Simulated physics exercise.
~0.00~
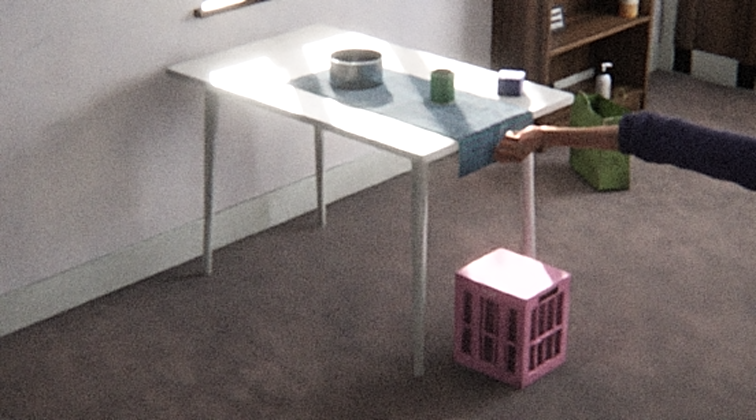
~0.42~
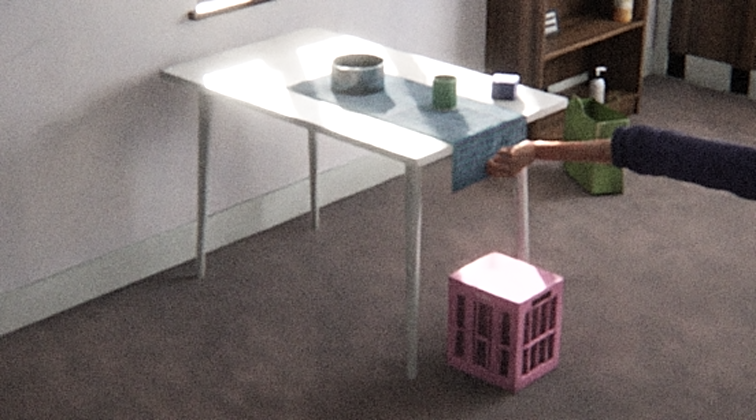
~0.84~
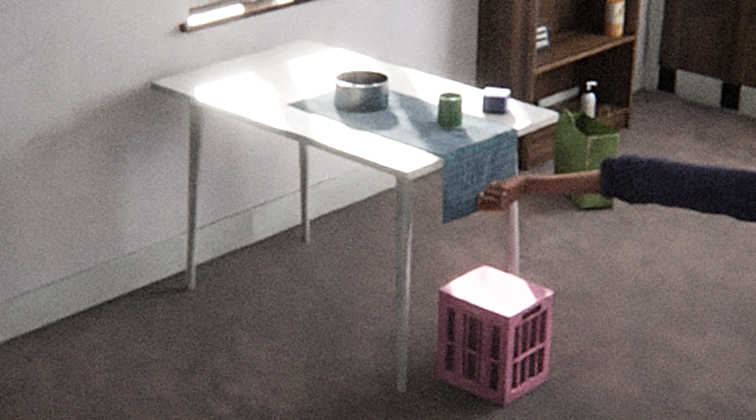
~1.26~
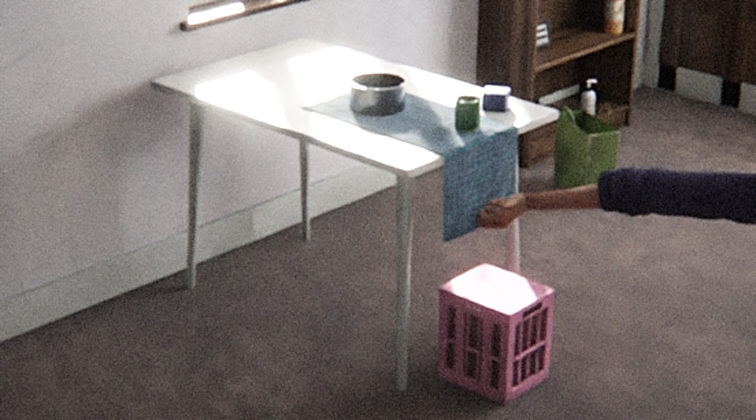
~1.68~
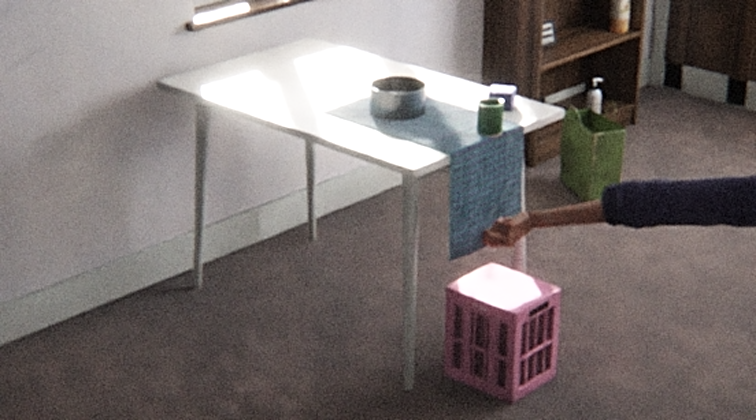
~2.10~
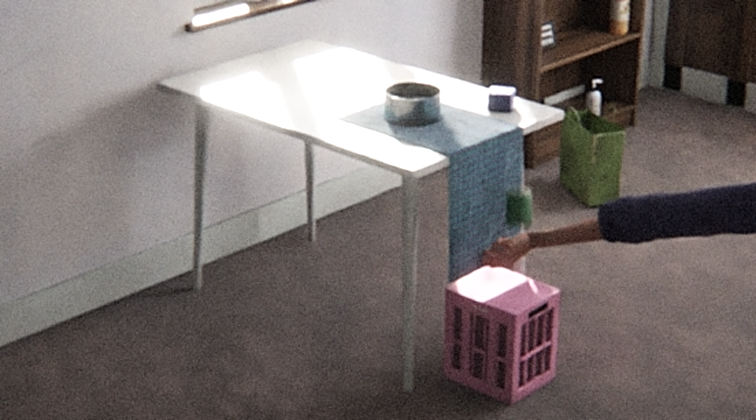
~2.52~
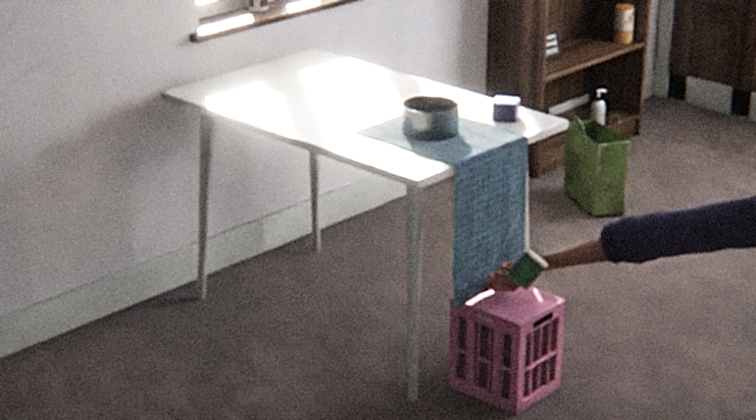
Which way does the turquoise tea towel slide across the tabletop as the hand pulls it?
The turquoise tea towel slides to the right across the tabletop, as the viewer sees it.
A turquoise towel is pulled by hand down to a crate, and a green mug falls.
